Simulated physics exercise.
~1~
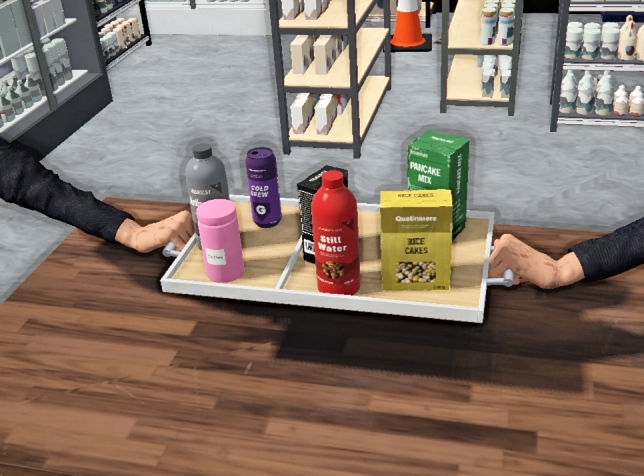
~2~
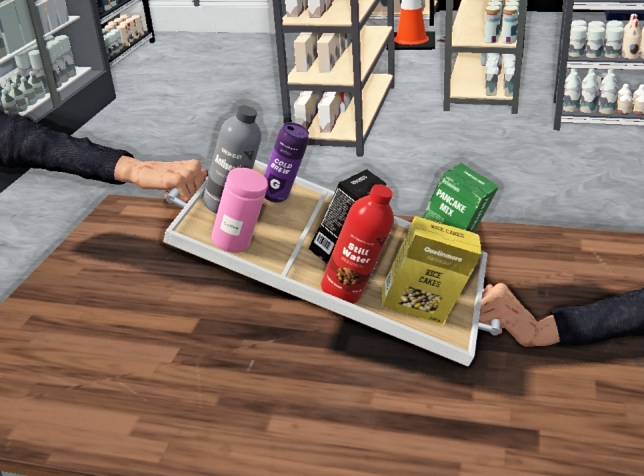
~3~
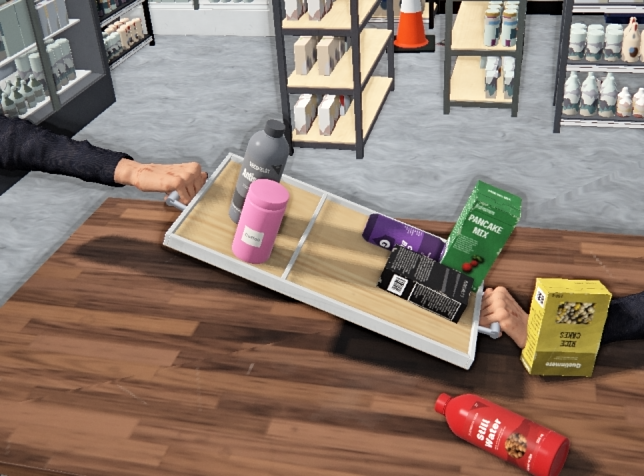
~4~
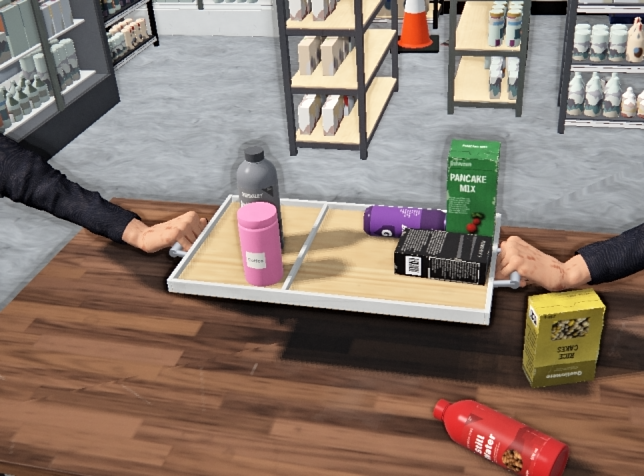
At the start, two hands hold a level tray over a wooden table, carrying a grey bottle, a pink jar, a purple can, a black carton, a red bottle, a yellow packet and a green carton. The hands tip the tray down to the right, and the items lean and begin to slide. The red bottle and yellow packet go off the tray onto the table, while the purple can and black carton topple over. The hands then bring the tray back to level. At the end, the can and black carton lie on it beside the upright green carton, with the grey bottle and pink jar standing at left.
